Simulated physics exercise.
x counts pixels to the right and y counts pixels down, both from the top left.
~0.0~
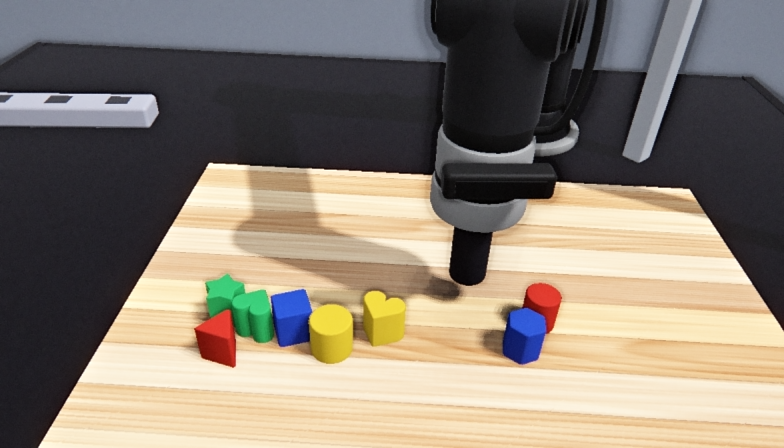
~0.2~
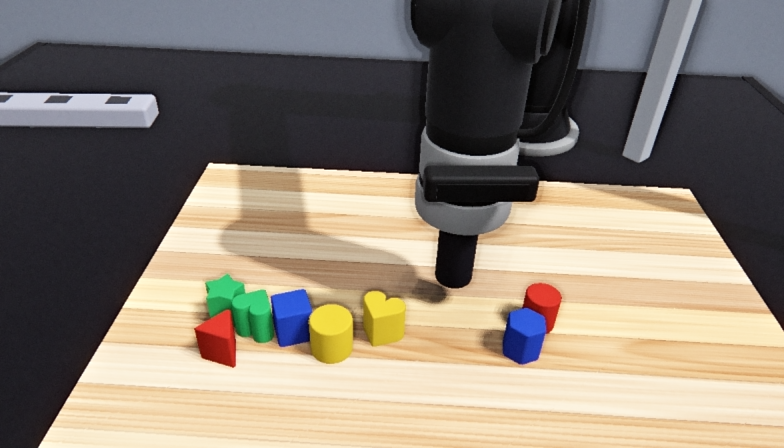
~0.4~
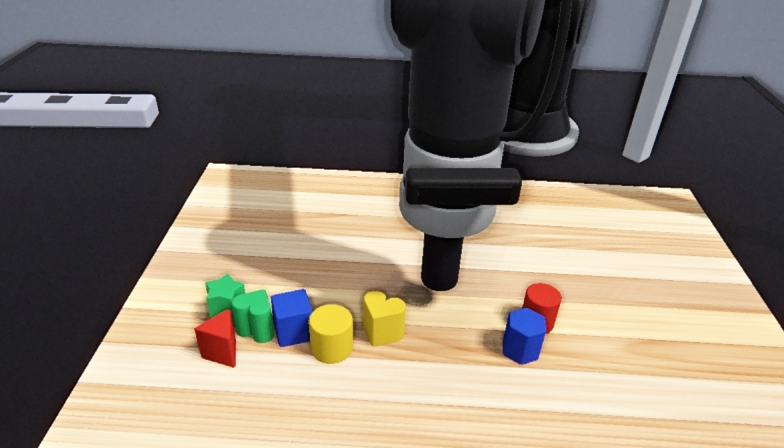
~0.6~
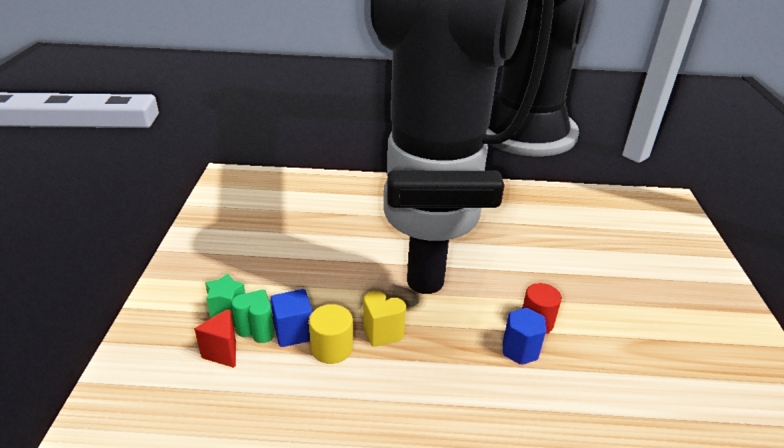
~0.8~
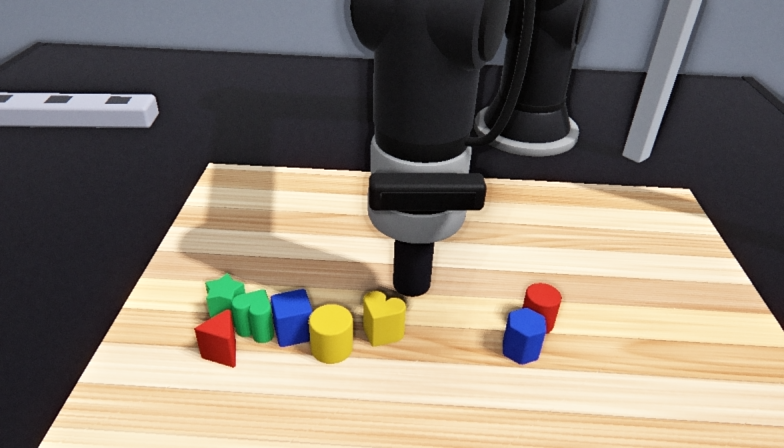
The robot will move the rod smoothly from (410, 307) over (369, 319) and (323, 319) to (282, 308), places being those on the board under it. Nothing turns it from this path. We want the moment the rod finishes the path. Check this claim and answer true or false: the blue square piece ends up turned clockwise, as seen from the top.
It is false.
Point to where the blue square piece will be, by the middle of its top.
Near (258, 302).
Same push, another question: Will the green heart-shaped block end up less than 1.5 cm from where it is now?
I expect not.
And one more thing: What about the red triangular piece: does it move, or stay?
That block is shifted.
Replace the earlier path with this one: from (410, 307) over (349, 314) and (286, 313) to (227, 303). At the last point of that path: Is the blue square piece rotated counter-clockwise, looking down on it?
Yes, that is how it ends up.
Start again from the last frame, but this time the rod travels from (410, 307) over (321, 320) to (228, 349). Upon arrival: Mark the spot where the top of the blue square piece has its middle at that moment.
It comes to (181, 332).
On the path given first. One third of the way, rod at (368, 297); yellow circle at (325, 322); yellow heart-shaped block at (367, 314), turned 25° anticlockwise.
Two thirds of the way, rod at (321, 297); green heart-shaped block at (248, 302); blue square piece at (285, 303); yellow circle at (321, 325); yellow heart-shaped block at (364, 316), turned 40° anticlockwise.
At the end, rod at (279, 286); red triangular piece at (202, 330), turned 45° anticlockwise; green heart-shaped block at (216, 309); blue square piece at (258, 302), turned 45° anticlockwise; yellow circle at (321, 325); yellow heart-shaped block at (364, 316), turned 40° anticlockwise.
